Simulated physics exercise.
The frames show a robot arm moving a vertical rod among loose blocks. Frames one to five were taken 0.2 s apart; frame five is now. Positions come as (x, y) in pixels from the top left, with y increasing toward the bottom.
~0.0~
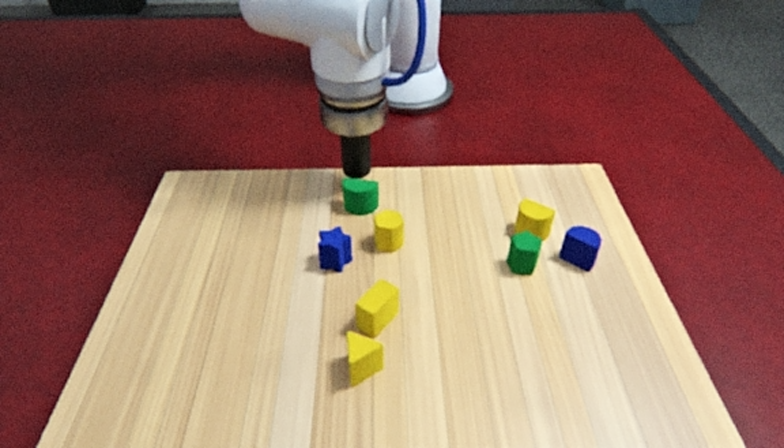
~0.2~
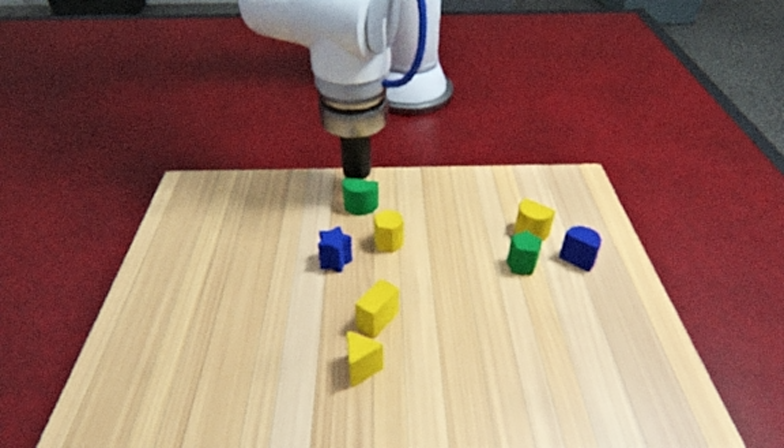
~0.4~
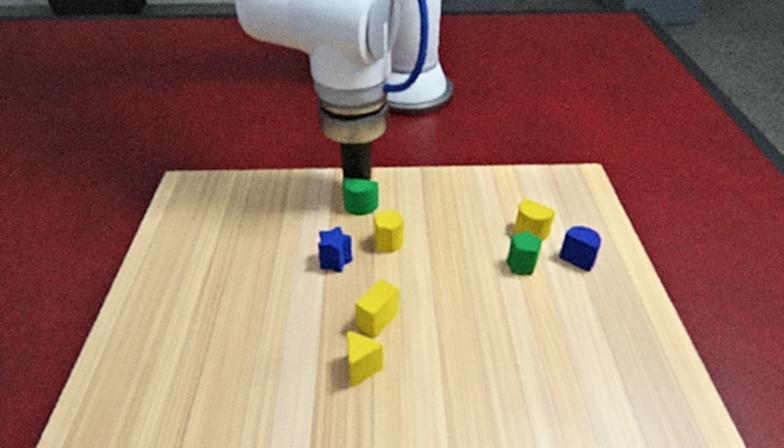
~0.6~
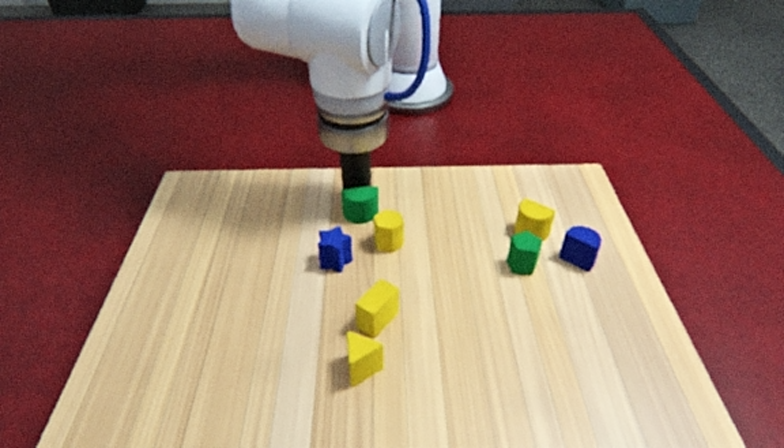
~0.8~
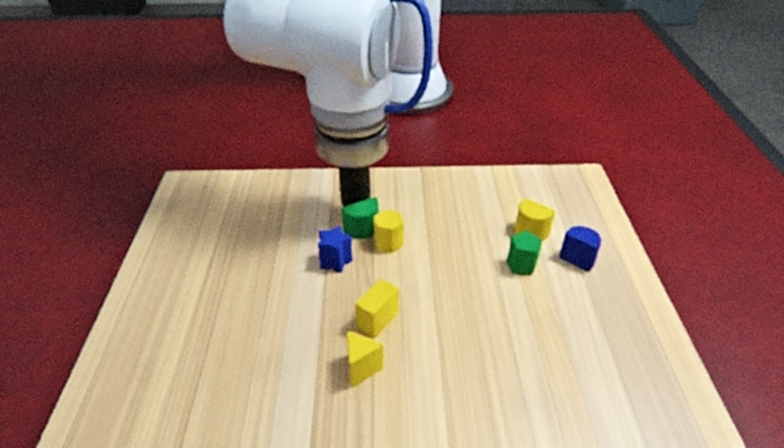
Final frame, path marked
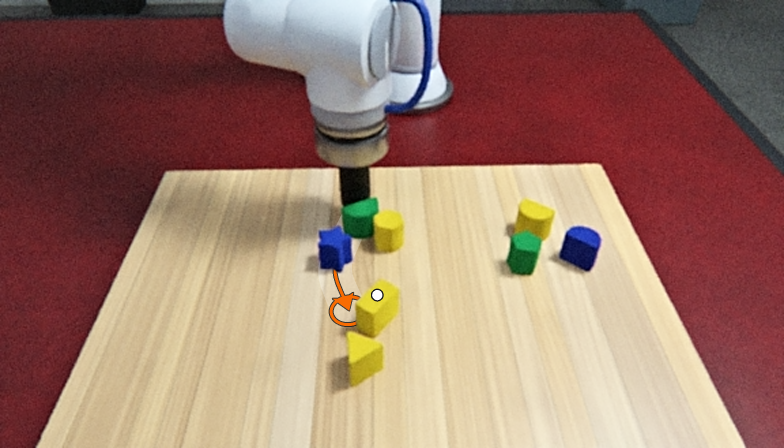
A white robot arm lowered its dark rod toward a green block at the back of a wooden board, then pushed it forward a short way, closer to a blue star and a yellow block.
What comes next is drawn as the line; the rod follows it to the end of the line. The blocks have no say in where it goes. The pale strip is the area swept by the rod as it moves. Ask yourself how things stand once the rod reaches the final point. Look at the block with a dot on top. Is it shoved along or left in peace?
Right where it was.
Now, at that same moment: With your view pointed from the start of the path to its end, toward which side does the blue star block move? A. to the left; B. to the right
B - to the right.
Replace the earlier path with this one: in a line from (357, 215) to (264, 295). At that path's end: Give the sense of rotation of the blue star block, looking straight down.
It swings round anticlockwise.
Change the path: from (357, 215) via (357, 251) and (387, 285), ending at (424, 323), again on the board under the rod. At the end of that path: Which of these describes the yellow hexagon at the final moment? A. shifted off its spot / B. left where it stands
It's A.
The drawn path runs from (357, 215) through (344, 244) and (336, 276) to (349, 310); the dot is on the yellow oblong.
On the path given first. One third of the way, rod (342, 230); blue star block (329, 243); green D-shaped block (360, 232), turned 25° anticlockwise; yellow hexagon (390, 224), turned 45° anticlockwise.
Two thirds of the way, rod (334, 262); blue star block (311, 270), turned 55° clockwise; green D-shaped block (361, 240), turned 70° anticlockwise; yellow hexagon (390, 224), turned 45° anticlockwise.
At the end, rod (348, 296); blue star block (310, 281), turned 100° clockwise; yellow triangle not moved; green D-shaped block (361, 241), turned 75° anticlockwise; yellow oblong not moved; yellow hexagon (390, 224), turned 45° anticlockwise.
